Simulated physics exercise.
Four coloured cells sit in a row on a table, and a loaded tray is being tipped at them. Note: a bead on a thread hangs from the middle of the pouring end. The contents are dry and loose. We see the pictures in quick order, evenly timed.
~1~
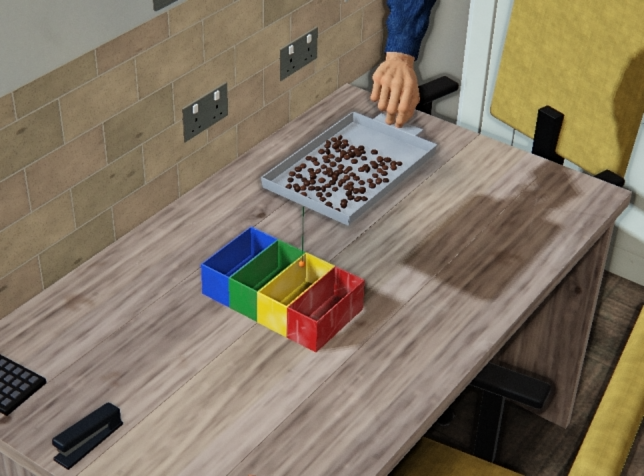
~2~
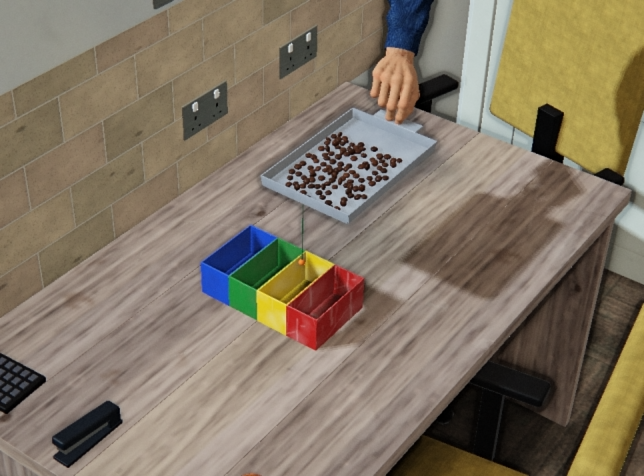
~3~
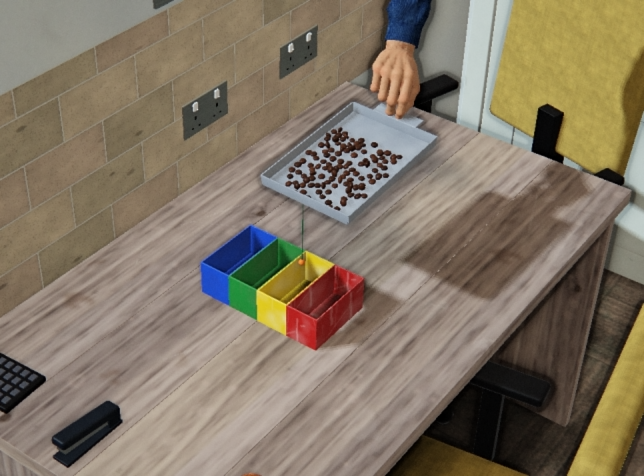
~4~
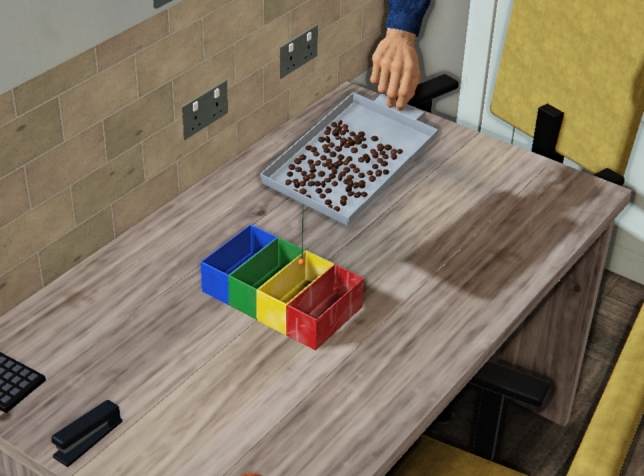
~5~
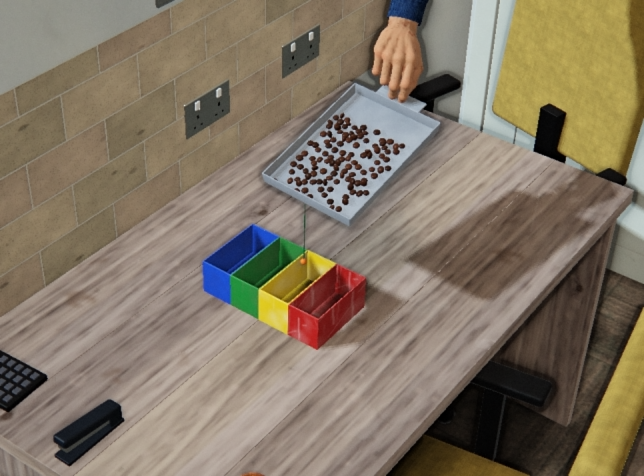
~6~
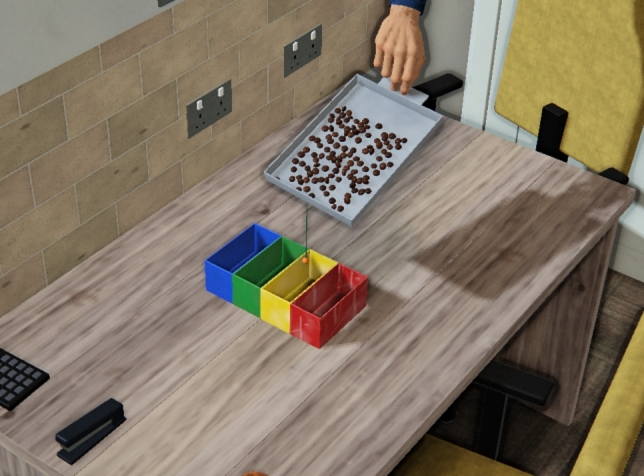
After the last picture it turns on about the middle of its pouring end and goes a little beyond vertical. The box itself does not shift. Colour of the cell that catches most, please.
The colour is red.
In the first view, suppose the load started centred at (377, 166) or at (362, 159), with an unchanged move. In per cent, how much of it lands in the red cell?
Close to 70 %, followed by close to 70 %.
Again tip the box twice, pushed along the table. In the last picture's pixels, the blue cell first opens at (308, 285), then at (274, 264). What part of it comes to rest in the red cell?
I'd say about 0 percent, followed by about 10 percent.
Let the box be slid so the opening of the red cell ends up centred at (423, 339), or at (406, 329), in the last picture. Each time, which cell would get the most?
In turn: Blue; the green one.
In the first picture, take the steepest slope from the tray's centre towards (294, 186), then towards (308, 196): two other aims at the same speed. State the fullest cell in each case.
For the first aim it is the green cell, and for the second it is green.
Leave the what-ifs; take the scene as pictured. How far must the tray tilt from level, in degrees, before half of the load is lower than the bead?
105° or so.
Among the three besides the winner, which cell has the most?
Second place: The yellow one.
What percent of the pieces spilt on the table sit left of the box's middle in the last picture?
That's about 0 per cent of the spill.
Shortly afterwards, tray tipped steeply; all but a few on the tray; only a few falling or outside the box.
Next, tray tipped right over; near a third on the tray; near a third in the red cell; only a few in the yellow cell; only a few in the green cell; near a quarter falling or outside the box.
Some moments later, tray tipped past a quarter turn; the bulk in the red cell; a little in the yellow cell; only a few in the green cell; a little falling or outside the box.
In the end, tray tipped past a quarter turn; the bulk in the red cell; a little in the yellow cell; only a few in the green cell; none at all in the blue cell; a little outside the box.
